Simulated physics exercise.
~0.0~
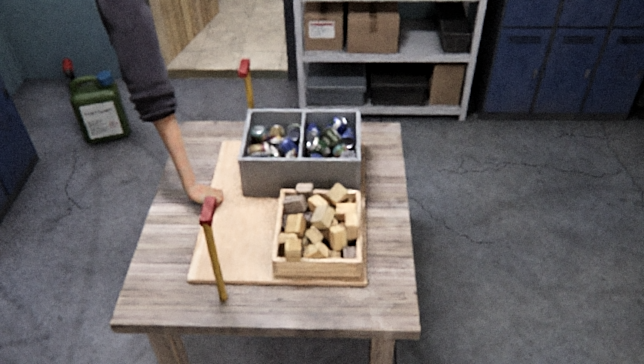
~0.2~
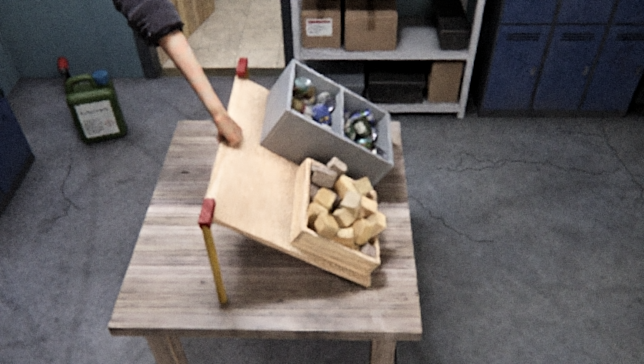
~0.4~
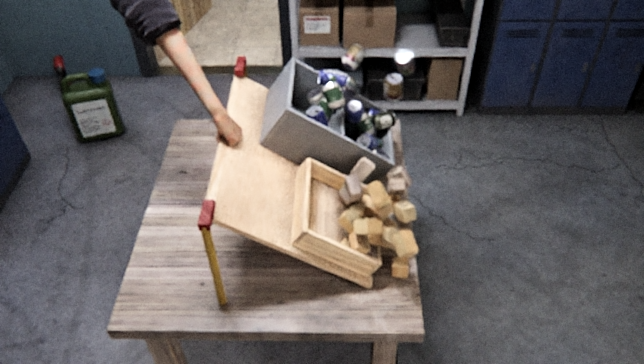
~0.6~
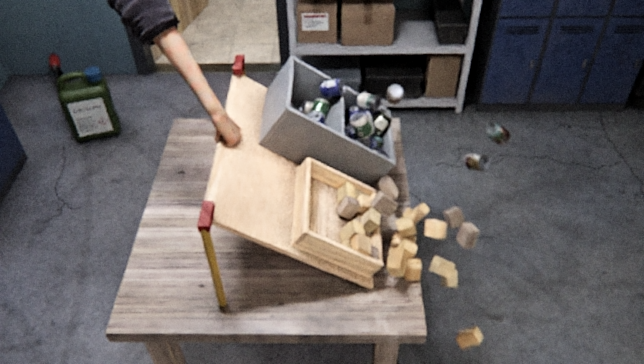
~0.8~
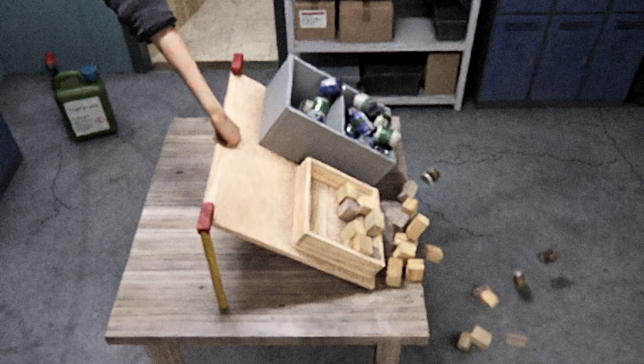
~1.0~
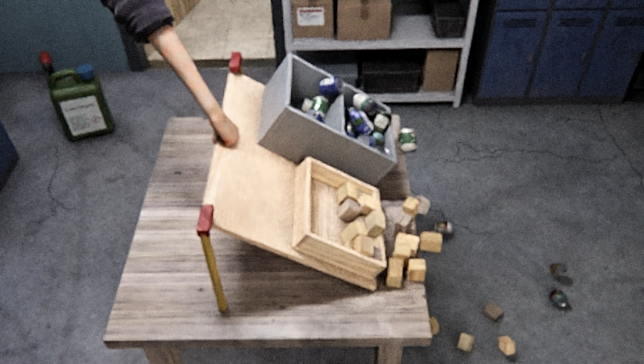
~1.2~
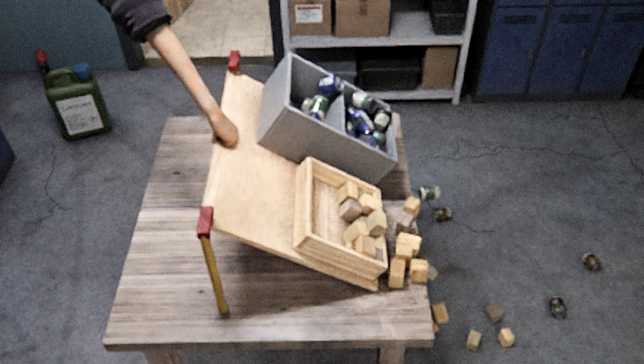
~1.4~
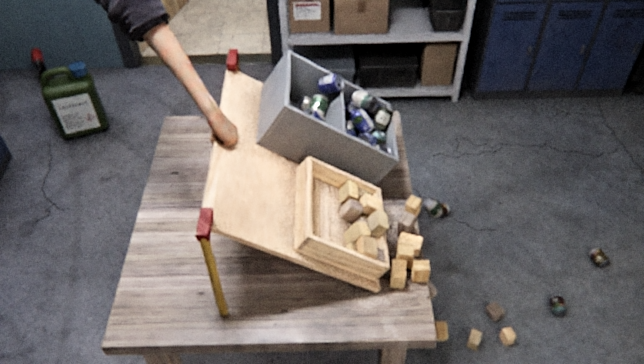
At first, a hand grips the left edge of a wooden board on a table, where a grey crate of mini cans sits behind a wooden crate of timber offcuts. The hand lifts that edge, tilting the board and both crates steeply down to the right. Offcuts tumble over the low side of the wooden crate while cans jump up in the grey one. Many blocks and a few cans drop past the table's edge and scatter on the floor. Finally, the board stays tilted in the hand's hold, with most cans and some blocks still inside their crates.
